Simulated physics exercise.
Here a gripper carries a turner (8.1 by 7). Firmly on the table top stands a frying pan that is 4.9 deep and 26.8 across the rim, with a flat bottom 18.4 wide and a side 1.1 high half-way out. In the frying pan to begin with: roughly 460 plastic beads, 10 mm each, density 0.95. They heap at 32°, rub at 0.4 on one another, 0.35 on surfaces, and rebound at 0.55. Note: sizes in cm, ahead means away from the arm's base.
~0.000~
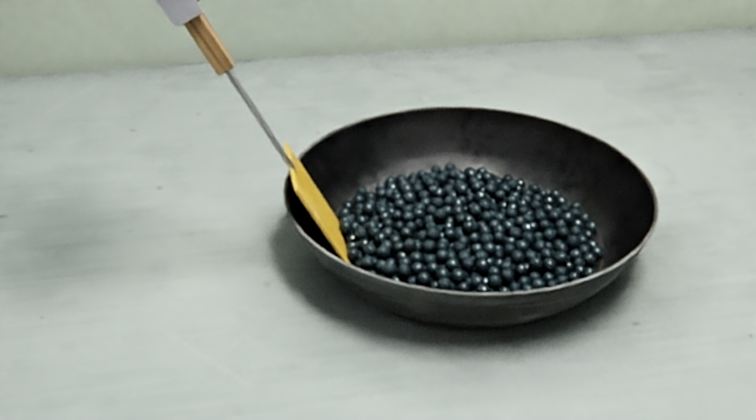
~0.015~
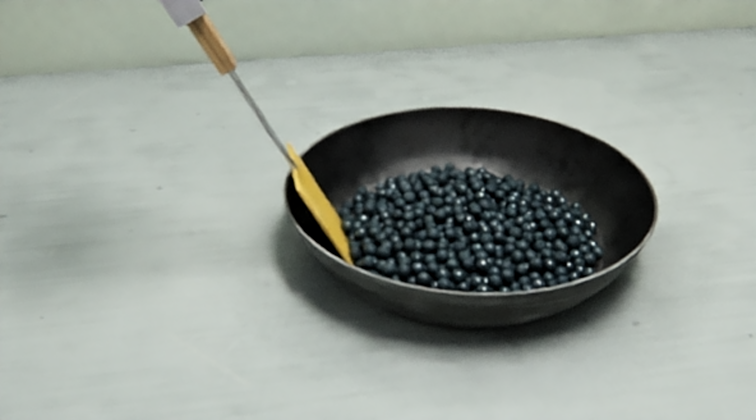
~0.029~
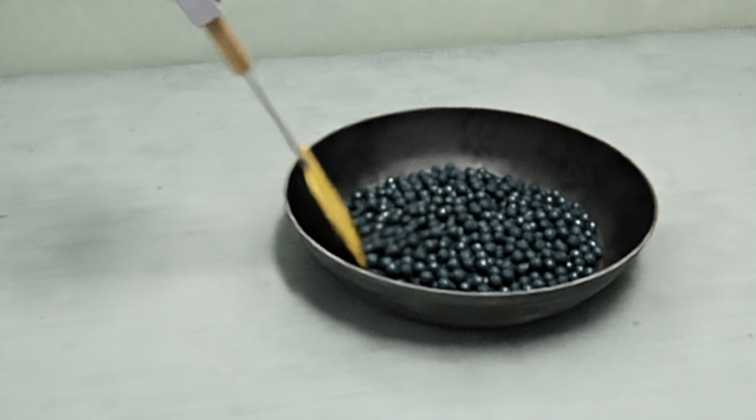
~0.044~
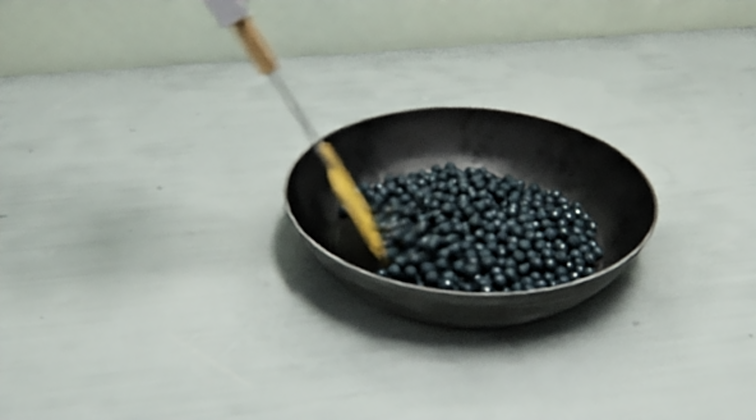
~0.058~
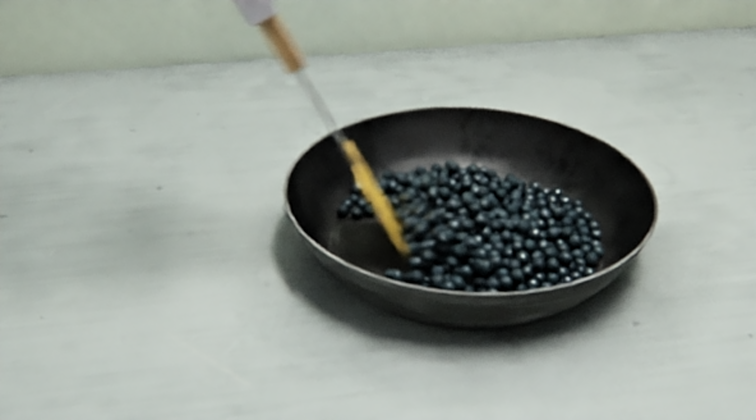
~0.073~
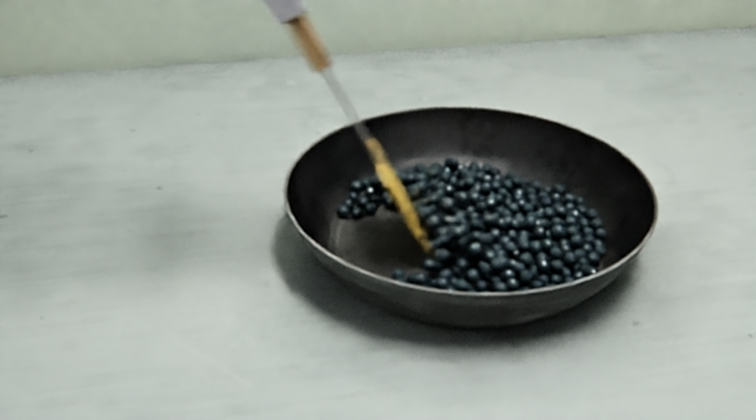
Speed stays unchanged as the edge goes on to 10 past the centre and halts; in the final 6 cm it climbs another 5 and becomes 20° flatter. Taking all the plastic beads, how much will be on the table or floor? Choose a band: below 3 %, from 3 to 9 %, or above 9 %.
That share falls above 9 %.
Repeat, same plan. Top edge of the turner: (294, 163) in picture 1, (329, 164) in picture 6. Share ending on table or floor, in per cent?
Off the vessel, on the table or floor: Some 0 percent.
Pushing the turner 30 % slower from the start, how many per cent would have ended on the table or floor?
Estimated share: Some 5 %.
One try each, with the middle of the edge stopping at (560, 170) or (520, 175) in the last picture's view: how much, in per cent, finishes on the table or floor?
Some 10 and 5 per cent.
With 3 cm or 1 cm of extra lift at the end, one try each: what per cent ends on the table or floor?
I'd say close to 15 percent for the first and close to 15 percent for the second.
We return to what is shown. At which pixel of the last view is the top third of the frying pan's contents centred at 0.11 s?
Roughly pixel (491, 219).
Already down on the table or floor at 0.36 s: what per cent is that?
Some 5 per cent of the load.
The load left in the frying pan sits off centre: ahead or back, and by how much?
It sits some 4.0 centimetres ahead of centre.
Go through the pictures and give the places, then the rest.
Turner top edge at (290, 165), sloping 63°; upper third of the load around (461, 227), from x 345 to 595, top at y 170; 464 in the frying pan, in the first frame.
Turner top edge at (293, 165), sloping 63°; upper third of the load around (461, 227), from x 345 to 595, top at y 170, in the second frame.
Turner top edge at (307, 166), sloping 63°; upper third of the load around (460, 226), from x 345 to 595, top at y 170, in the third frame.
Turner top edge at (331, 165), sloping 63°; upper third of the load around (455, 225), from x 345 to 595, top at y 170, in the fourth frame.
Turner top edge at (355, 163), sloping 63°; upper third of the load around (458, 221), from x 345 to 600, top at y 165, in the fifth frame.
Turner top edge at (379, 161), sloping 63°; upper third of the load around (462, 220), from x 345 to 600, top at y 160; 464 in the frying pan, in the sixth frame.
After 0.11 s, sloping 63°, highest piece 6 above the table; 464 in the frying pan.
After 0.14 s, sloping 58°, highest piece 7 above the table; 464 in the frying pan.
After 0.36 s, sloping 43°, highest piece 18 above the table; 406 in the frying pan, 29 on the table or floor, 29 on the blade or in flight.
After 1.41 s, sloping 43°, highest piece 4 above the table; 406 in the frying pan, 58 on the table or floor.
At rest, 406 in the frying pan, 58 on the table or floor. That is 12 % on the table or floor.
